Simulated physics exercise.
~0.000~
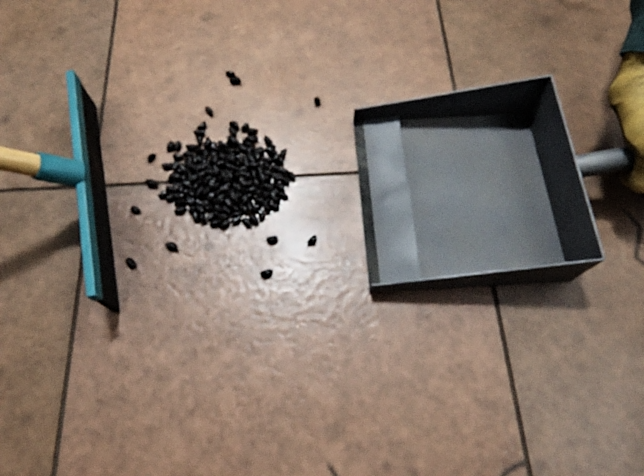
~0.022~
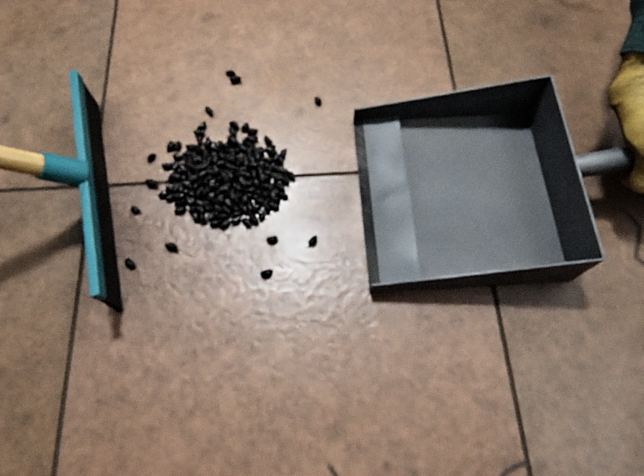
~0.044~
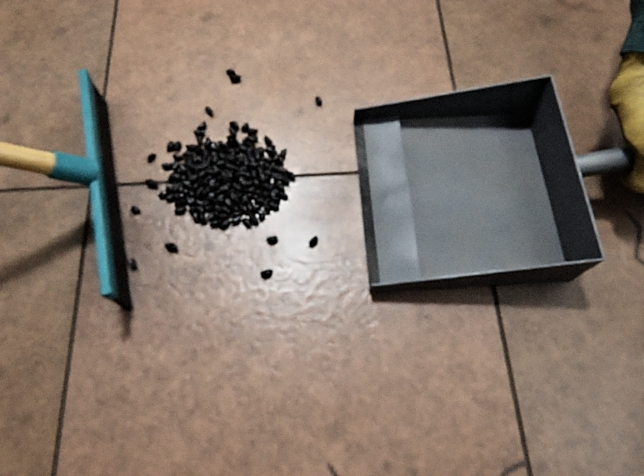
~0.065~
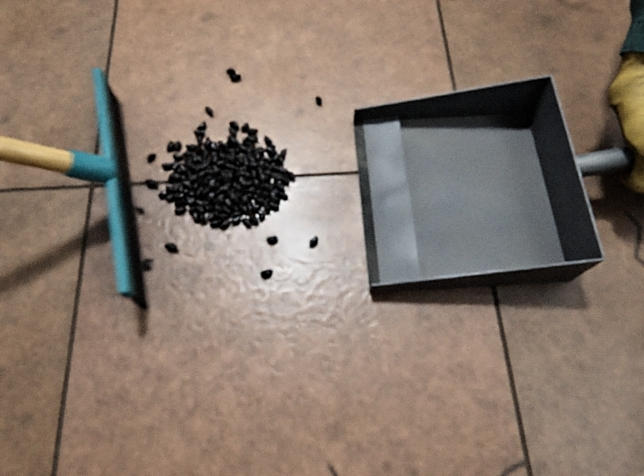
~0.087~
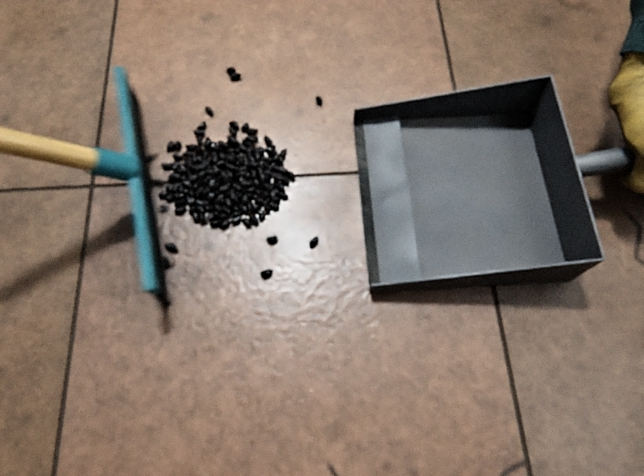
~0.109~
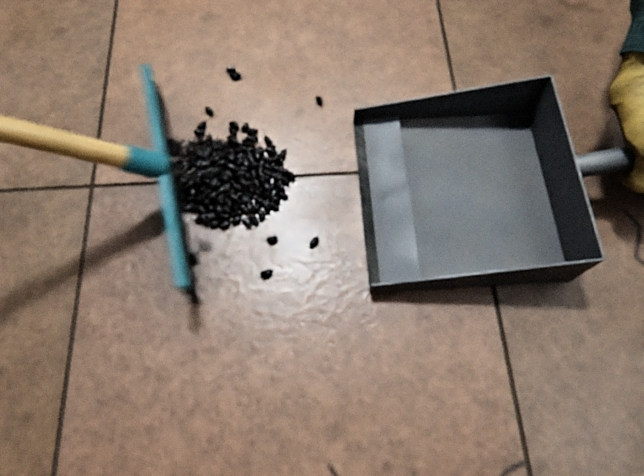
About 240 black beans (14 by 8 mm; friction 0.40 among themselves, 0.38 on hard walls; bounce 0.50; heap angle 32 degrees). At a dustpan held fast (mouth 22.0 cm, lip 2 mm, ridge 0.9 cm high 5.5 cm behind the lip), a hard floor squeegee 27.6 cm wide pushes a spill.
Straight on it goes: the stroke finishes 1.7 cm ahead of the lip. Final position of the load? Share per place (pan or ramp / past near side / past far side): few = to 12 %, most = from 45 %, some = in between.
Shares - pan: Most, near side: Few, far side: Some.
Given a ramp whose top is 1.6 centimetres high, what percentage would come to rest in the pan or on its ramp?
That would give something like 55 per cent.
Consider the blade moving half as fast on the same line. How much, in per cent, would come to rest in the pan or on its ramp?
Then some 30 in a hundred.
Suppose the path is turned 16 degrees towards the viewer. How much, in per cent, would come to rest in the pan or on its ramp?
Result: Close to 55 %, ramp counted.
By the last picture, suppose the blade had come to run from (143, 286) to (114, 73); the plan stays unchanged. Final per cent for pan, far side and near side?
You'd see pan at 30, far at 25 and near at 0.
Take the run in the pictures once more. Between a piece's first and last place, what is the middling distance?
That distance is close to 26 cm.
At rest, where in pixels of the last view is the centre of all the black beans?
Estimated resting centre: Around (433, 145).
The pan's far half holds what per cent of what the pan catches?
Share: Approx. 60 %.
Then, at 0.18 s, middle of the blade 11 cm from the lip; 0 % over the lip, far side 10 %, near side 0 %.
After 0.23 s, middle of the blade 6 cm from the lip; 0 % over the lip, far side 20 %, near side 0 %.
After 0.43 s, middle of the blade 5 cm from the lip; 60 % over the lip, far side 25 %, near side 0 %.
At rest (2.4 s), pan 55 %, near side 0 %, far side 25 %, in front of the lip or behind the blade 15 %.
